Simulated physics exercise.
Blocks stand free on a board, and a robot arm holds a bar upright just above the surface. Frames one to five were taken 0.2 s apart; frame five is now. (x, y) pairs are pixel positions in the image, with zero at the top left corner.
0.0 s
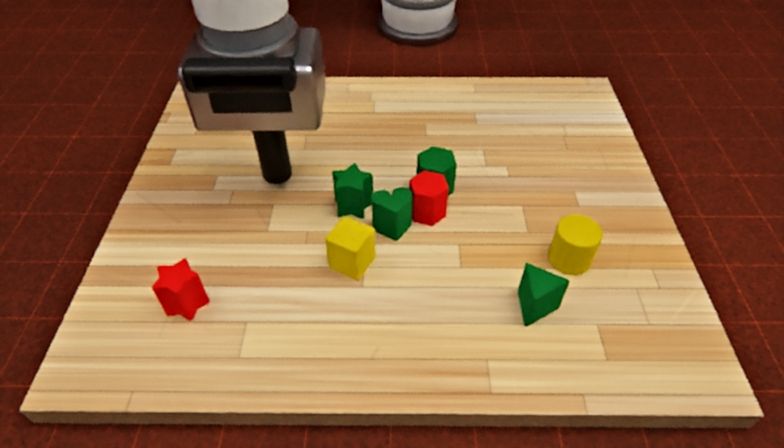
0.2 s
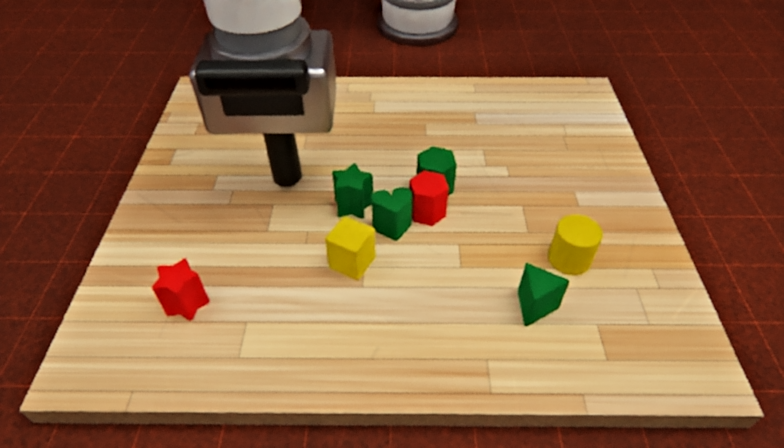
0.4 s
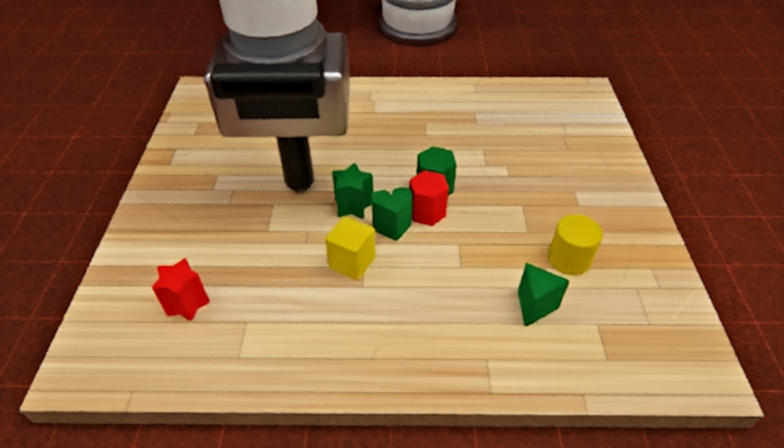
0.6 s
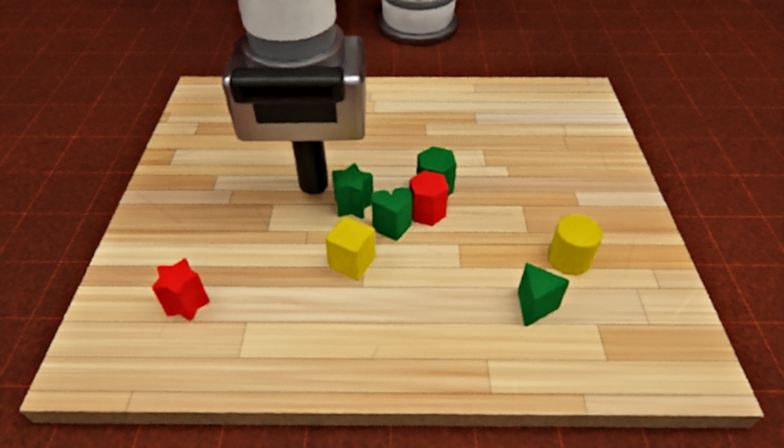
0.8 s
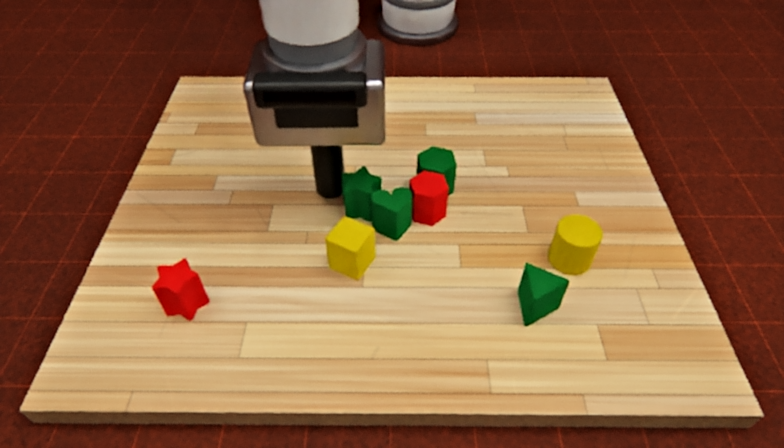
A robot arm holds a dark upright bar over a pale wooden board on a red tiled floor, seen from a fixed, raised view. Green blocks and a red one cluster near the middle, a yellow cube just below, a red star at left, a yellow cylinder and green wedge at right. The bar glides right and slightly nearer, then nudges the green star a little rightward.
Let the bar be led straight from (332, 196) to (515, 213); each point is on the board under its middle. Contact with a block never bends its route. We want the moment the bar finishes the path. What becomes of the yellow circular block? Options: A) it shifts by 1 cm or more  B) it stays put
That would be B.
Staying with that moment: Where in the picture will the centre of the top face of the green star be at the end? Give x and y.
Roughly at (407, 195).
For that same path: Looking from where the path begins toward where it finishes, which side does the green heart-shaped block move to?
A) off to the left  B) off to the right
The correct letter is B.
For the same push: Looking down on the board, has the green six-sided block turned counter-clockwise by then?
I believe so.
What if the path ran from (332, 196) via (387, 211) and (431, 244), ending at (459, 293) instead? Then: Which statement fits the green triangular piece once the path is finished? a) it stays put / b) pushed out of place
a.
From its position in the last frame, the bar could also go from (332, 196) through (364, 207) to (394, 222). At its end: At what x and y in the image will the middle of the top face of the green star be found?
At (416, 215).
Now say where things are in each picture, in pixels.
The first frame shows bar's lower end at (278, 175); green star at (351, 176); green heart-shaped block at (393, 198); red six-sided block at (429, 183); green six-sided block at (437, 158); yellow circular block at (580, 230).
The second frame shows bar at (287, 177); blocks still.
The third frame shows bar at (300, 180); blocks still.
The fourth frame shows bar at (314, 184); blocks still.
The fifth frame shows bar at (331, 189); green star at (360, 179); green heart-shaped block at (393, 198); red six-sided block at (429, 183); green six-sided block at (437, 158); yellow circular block at (580, 230).
What follows on the original path. One third of the way, bar at (392, 195); green star at (398, 194), turned 90° clockwise; green heart-shaped block at (407, 217).
Two thirds of the way, bar at (454, 200); green star at (407, 195); green heart-shaped block at (406, 219); red six-sided block at (487, 193); green six-sided block at (455, 155), turned 60° anticlockwise.
At the end, bar at (517, 206); green star at (407, 195), turned 125° clockwise; green heart-shaped block at (406, 219); red six-sided block at (532, 208), turned 90° clockwise; green six-sided block at (455, 155), turned 65° anticlockwise; yellow circular block still.
